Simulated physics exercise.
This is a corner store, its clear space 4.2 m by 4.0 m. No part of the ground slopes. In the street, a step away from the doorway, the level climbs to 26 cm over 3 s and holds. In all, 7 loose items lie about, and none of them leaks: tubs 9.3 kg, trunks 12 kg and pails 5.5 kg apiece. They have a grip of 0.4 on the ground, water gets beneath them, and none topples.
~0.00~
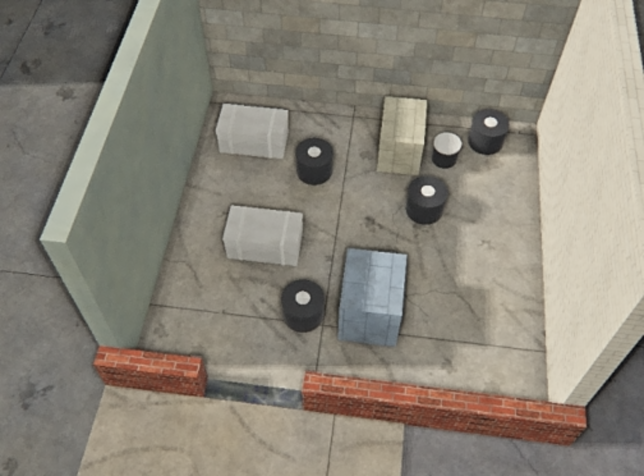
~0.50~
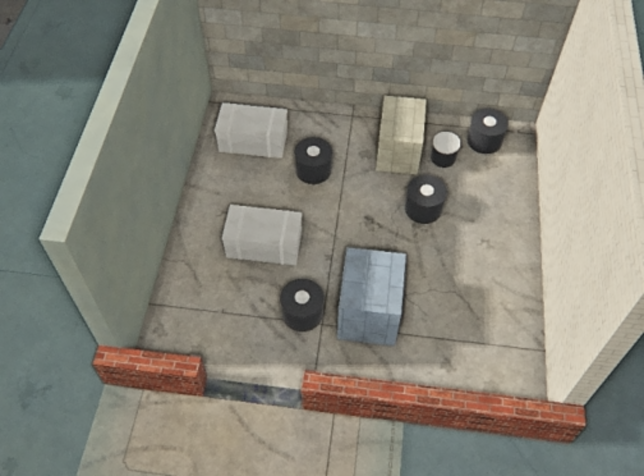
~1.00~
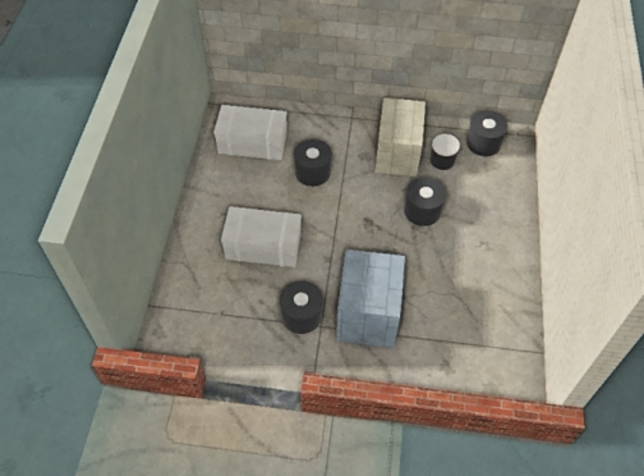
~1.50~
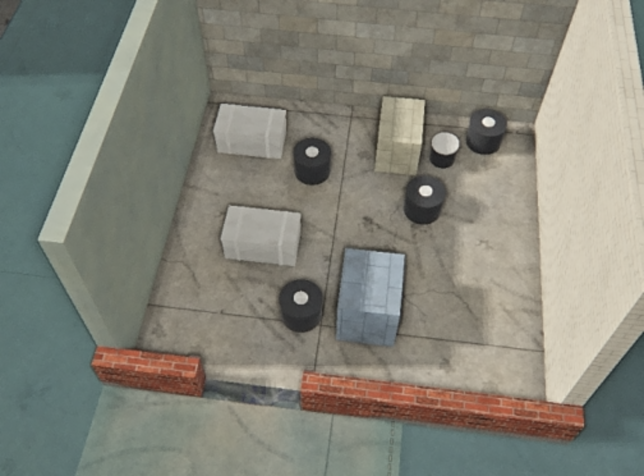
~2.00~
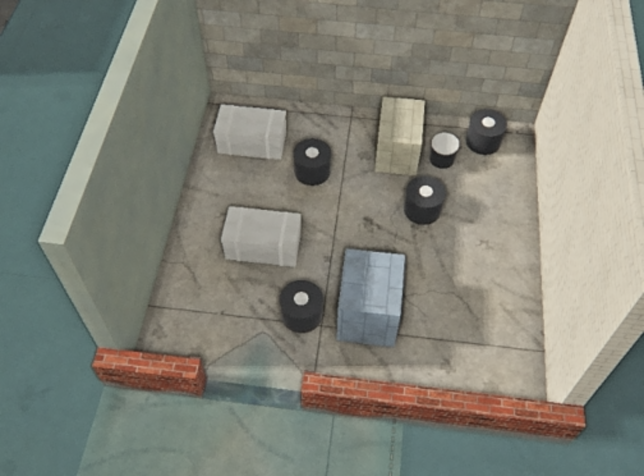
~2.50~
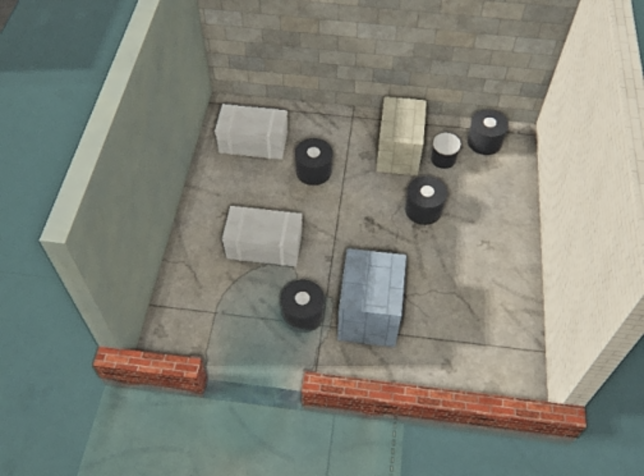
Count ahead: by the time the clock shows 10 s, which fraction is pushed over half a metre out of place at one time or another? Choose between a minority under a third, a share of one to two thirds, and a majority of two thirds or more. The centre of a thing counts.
A majority of two thirds or more.
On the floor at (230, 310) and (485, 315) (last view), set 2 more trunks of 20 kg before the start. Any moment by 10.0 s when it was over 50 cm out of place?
In turn: More, short of it.
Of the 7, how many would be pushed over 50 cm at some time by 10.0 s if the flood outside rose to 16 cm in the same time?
Count: 4.
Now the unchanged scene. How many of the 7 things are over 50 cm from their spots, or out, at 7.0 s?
By that point, 4.
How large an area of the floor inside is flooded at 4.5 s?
My estimate is roughly 9.0 m2.
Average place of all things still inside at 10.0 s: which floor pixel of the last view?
That lands at roughly (390, 168).
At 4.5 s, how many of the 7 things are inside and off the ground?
At that time the total is 1.
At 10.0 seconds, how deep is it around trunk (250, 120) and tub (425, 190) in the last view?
Some 17 cm at the first, some 7 cm at the second.
After 3.5 s 1 of 7 are over 50 cm from their spots; 0 afloat.
After 4.5 s 2 of 7 are over 50 cm from their spots; 1 afloat.
After 7.0 s 4 of 7 are over 50 cm from their spots; 4 afloat.
After 10.0 s 5 of 7 are over 50 cm from their spots, and 6 have been at some point; 6 afloat.
